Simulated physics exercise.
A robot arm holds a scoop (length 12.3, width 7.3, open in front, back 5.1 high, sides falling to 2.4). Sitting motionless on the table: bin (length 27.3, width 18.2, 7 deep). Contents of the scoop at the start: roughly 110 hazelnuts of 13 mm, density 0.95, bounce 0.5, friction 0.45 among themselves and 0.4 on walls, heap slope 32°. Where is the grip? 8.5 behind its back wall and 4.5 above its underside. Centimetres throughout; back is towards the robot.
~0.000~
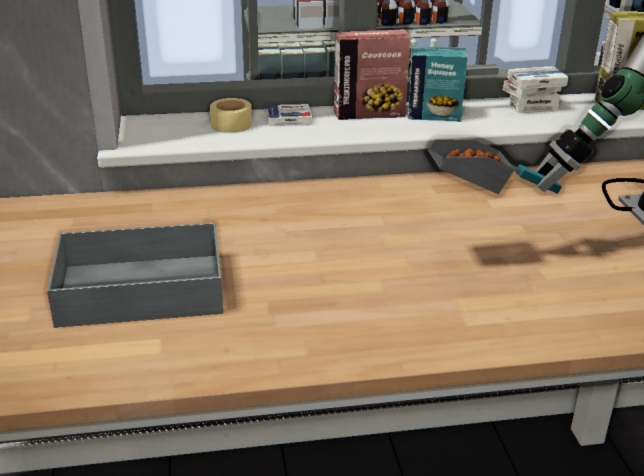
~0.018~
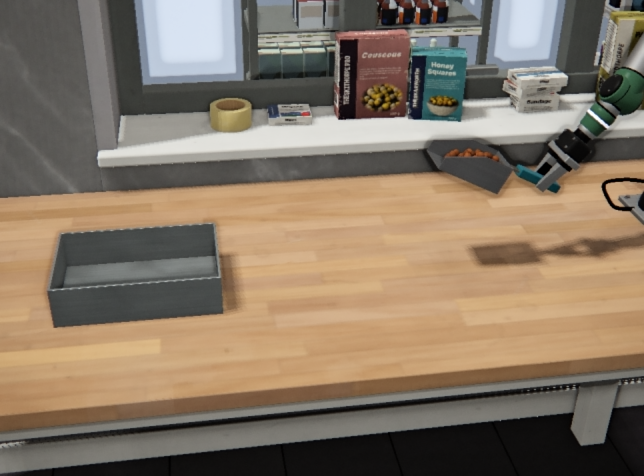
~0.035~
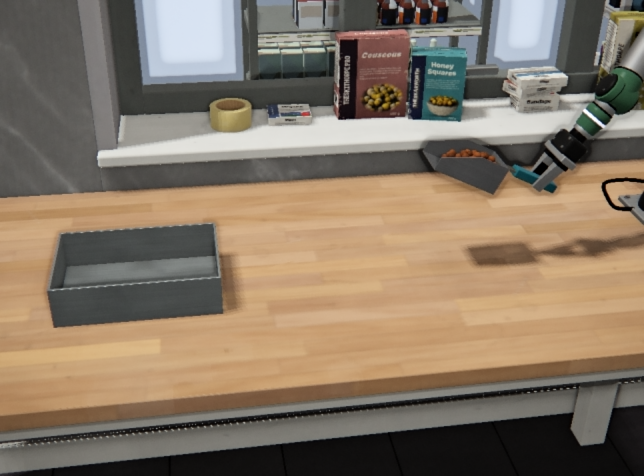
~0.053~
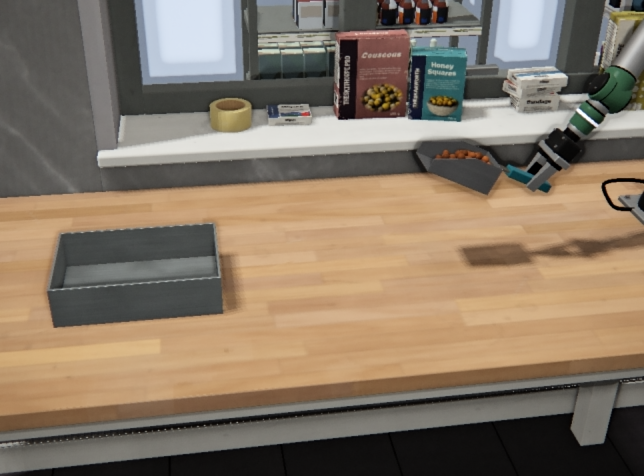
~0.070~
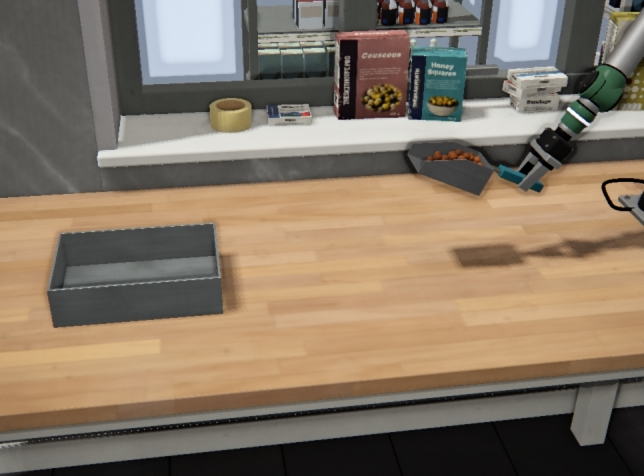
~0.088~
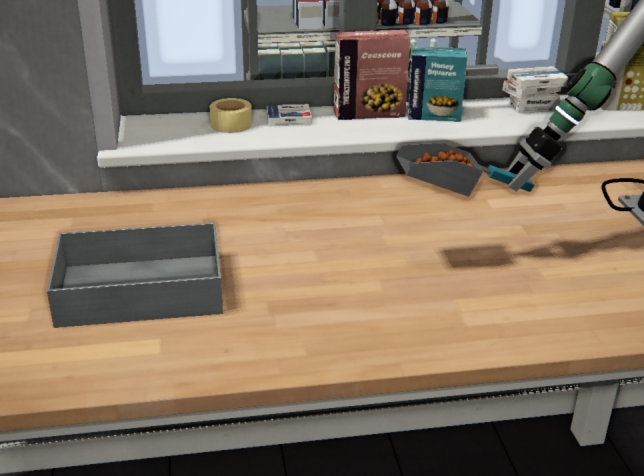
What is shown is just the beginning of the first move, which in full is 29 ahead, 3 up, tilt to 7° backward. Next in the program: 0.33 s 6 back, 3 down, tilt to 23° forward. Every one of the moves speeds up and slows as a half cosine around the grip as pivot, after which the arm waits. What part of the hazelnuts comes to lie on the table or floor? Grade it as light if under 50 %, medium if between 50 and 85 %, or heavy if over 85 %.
Grade: Medium, between 50 and 85 %.
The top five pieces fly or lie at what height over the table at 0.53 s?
10 cm or thereabouts.
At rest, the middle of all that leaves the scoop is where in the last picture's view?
Near (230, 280).
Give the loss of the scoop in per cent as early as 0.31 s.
Near 5 in a hundred parts have gone so far.
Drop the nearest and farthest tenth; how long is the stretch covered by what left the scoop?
I'd put it near 38 cm.
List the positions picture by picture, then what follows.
The first picture shows scoop floor at (469, 173), tilted 27° backward; upper third of the load around (468, 160), from x 450 to 505, top at y 150; 107 on the scoop.
The second picture shows scoop floor at (468, 173), tilted 27° backward; upper third of the load around (468, 160), from x 450 to 505, top at y 150.
The third picture shows scoop floor at (464, 173), tilted 26° backward; upper third of the load around (466, 160), from x 445 to 500, top at y 155.
The fourth picture shows scoop floor at (458, 174), tilted 26° backward; upper third of the load around (461, 161), from x 440 to 495, top at y 155.
The fifth picture shows scoop floor at (449, 175), tilted 25° backward; upper third of the load around (455, 161), from x 430 to 485, top at y 155.
The sixth picture shows scoop floor at (439, 177), tilted 23° backward; upper third of the load around (448, 162), from x 420 to 475, top at y 155; 107 on the scoop.
After 0.31 s, tilted 7° backward, highest piece 21 above the table; 102 on the scoop, 5 in flight or on a rim.
After 0.53 s, tilted 15° forward, highest piece 10 above the table; 37 in the bin, 23 on the table or floor, 7 on the scoop, 40 in flight or on a rim.
After 0.84 s, tilted 23° forward, highest piece 2 above the table; 70 on the table or floor, 37 in the bin.
After 1.89 s, tilted 23° forward, highest piece 2 above the table; 70 on the table or floor, 37 in the bin.
At rest, 70 on the table or floor, 37 in the bin. That is 65 % on the table or floor.
